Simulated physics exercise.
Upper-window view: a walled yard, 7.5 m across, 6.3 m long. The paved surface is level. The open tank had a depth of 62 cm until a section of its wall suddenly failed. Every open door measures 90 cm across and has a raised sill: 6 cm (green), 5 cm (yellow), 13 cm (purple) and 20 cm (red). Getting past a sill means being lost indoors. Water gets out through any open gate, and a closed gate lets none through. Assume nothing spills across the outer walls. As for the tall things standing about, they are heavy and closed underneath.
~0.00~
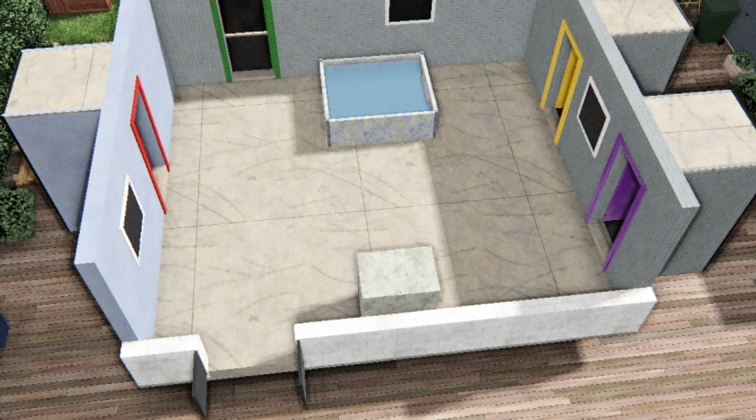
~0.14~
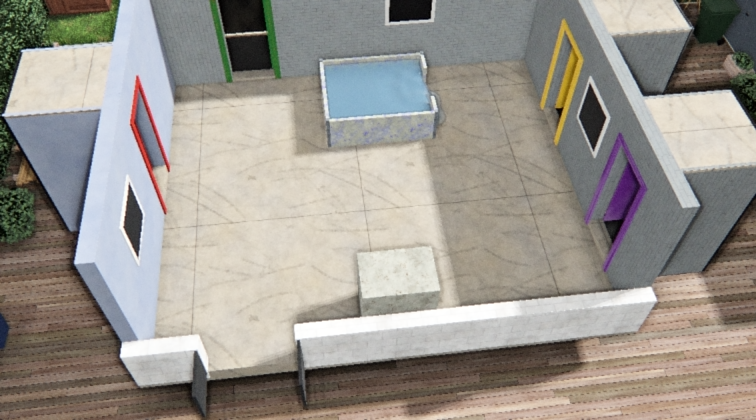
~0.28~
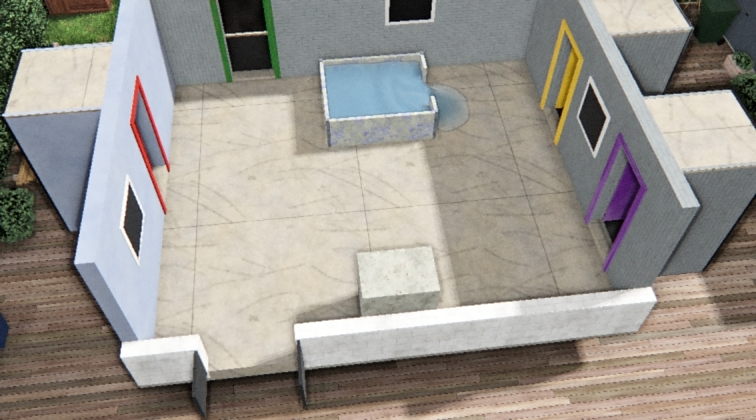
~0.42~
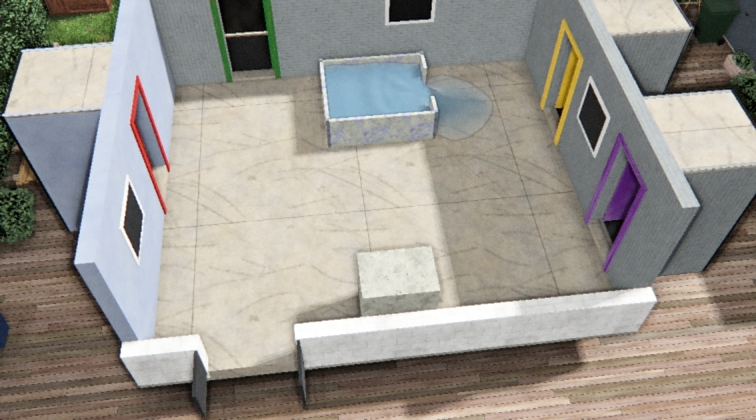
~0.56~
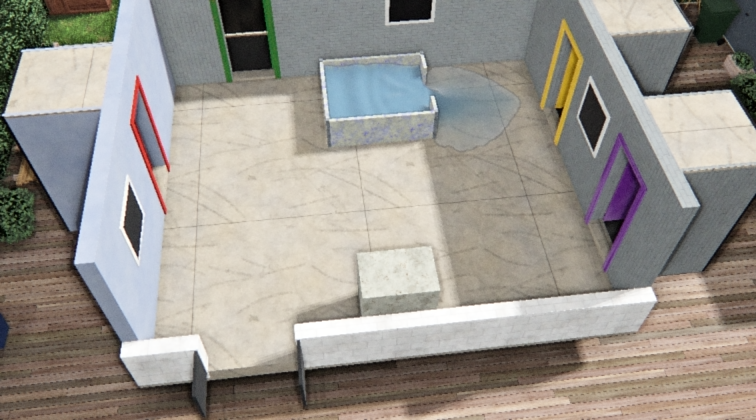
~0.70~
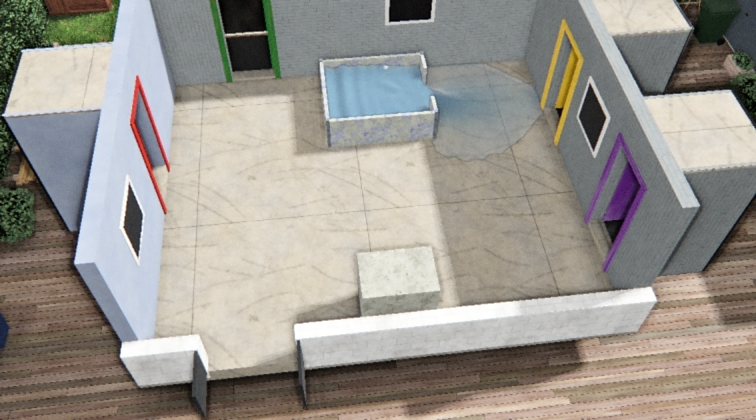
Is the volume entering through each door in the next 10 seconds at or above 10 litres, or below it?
Green door: Below, yellow door: At or above, purple door: Below, red door: Below.
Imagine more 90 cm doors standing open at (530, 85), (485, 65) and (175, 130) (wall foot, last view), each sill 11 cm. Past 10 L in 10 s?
Door 1: Higher; door 2: Higher; door 3: Lower.
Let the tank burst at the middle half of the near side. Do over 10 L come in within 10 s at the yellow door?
Note: Yellow door, short of the limit.
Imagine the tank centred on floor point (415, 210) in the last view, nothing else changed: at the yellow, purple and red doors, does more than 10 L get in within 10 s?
Checking the limit: Yellow is beyond it, purple is beyond it and red is within it.
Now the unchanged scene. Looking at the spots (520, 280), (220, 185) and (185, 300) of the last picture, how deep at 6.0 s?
Approximately 5, 0 and 0 centimetres, going through them in turn.
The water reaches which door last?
It's the red door.
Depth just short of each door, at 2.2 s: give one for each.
Measured in centimetres, the green door gives 0, the yellow door 21, the purple door 2 and the red door 0.
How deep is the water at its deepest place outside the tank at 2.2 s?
I'd put it at close to 30 cm.
After 1.4 s water covers 15 % of the floor and is deepest (42 cm) near (520, 61); green door not reached, yellow door 14 cm at the sill, 33 L in, purple door not reached, red door not reached.
After 2.2 s water covers 20 % of the floor and is deepest (30 cm) near (522, 66); green door not reached, yellow door 21 cm at the sill, 116 L in, purple door 2 cm at the sill, 0 L in, red door not reached.
After 3.5 s water covers 25 % of the floor and is deepest (21 cm) near (432, 109); green door not reached, yellow door 16 cm at the sill, 212 L in, purple door 5 cm at the sill, 0 L in, red door not reached.
After 6.0 s water covers 40 % of the floor and is deepest (16 cm) near (441, 331); green door 2 cm at the sill, 0 L in, yellow door 12 cm at the sill, 318 L in, purple door 4 cm at the sill, 0 L in, red door not reached.
After 10.0 s water covers 65 % of the floor and is deepest (10 cm) near (573, 317); green door 2 cm at the sill, 0 L in, yellow door 8 cm at the sill, 369 L in, purple door 6 cm at the sill, 0 L in, red door 1 cm at the sill, 0 L in.
